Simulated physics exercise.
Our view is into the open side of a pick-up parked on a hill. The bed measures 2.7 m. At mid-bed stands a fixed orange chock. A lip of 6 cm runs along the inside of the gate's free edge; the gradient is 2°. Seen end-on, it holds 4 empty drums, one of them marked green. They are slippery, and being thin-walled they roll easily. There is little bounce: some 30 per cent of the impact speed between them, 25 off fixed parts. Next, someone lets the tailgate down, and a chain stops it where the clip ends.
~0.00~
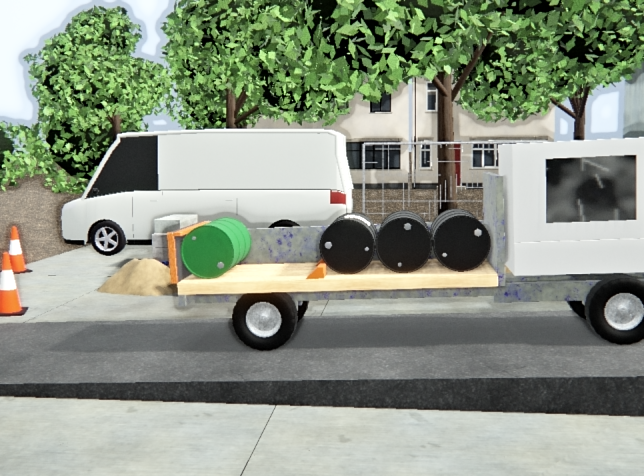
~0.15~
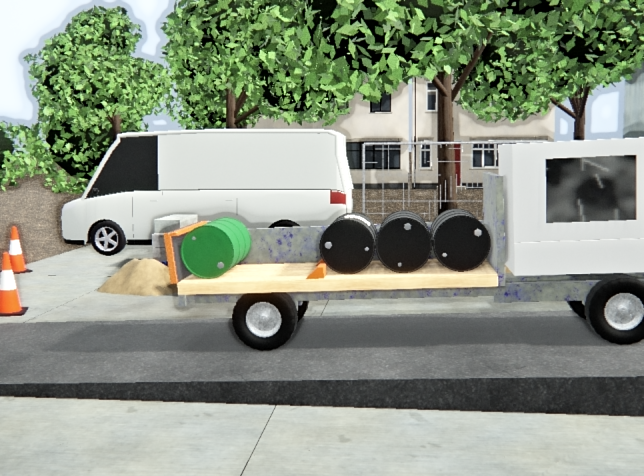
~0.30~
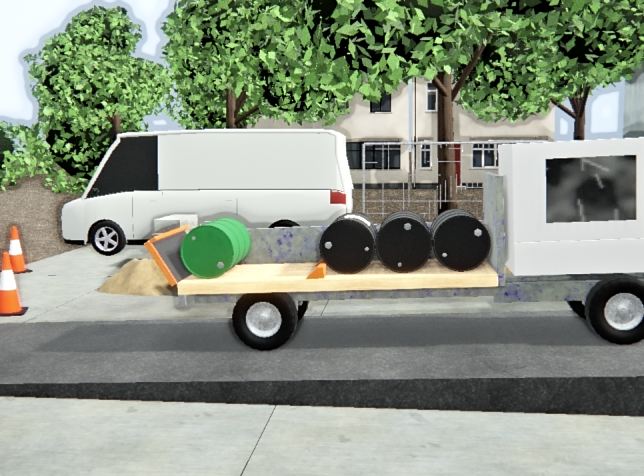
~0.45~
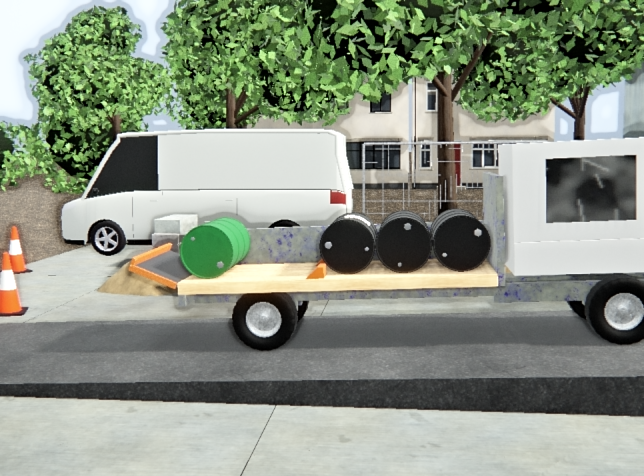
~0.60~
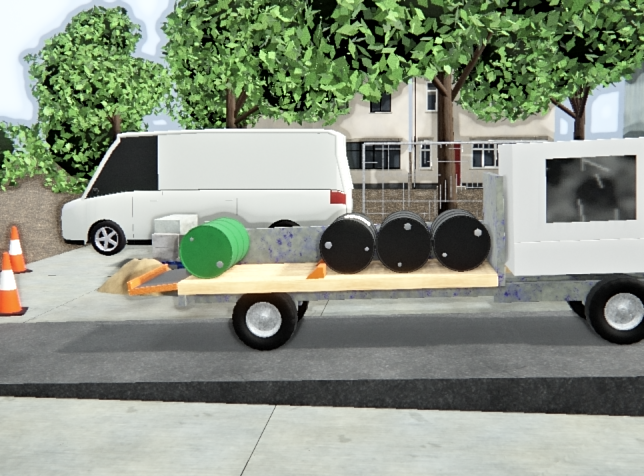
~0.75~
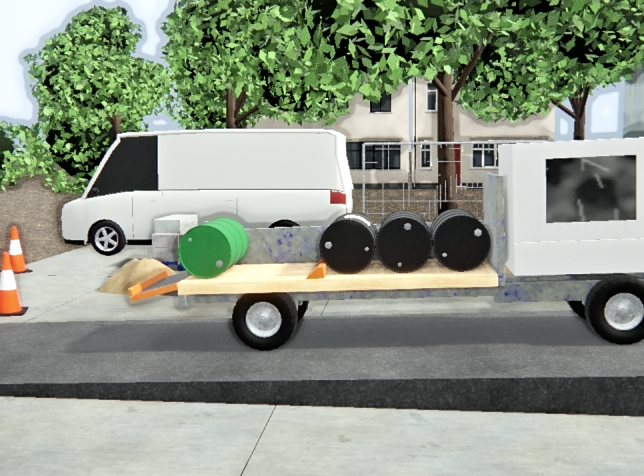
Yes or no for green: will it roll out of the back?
Green falls off the back.
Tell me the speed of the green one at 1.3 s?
Close to 0.1 m/s at that moment.
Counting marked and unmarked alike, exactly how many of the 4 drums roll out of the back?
Count of them: 1.
Then, 1.3 s in, green is on the bed, 15 cm short of the hinge, rolling left; 0 of 4 are out.
Then, 1.9 s in, green is on the bed, 5 cm short of the hinge, rolling left; 0 of 4 are out.
Then, 2.6 s in, green is on the gate, 15 cm past the hinge, rolling left; 0 of 4 are out.
Then, 3.4 s in, green is dropping off the gate; 1 of 4 is out.
In the end (5.9 s), green is out on the ground; 1 of 4 is out.
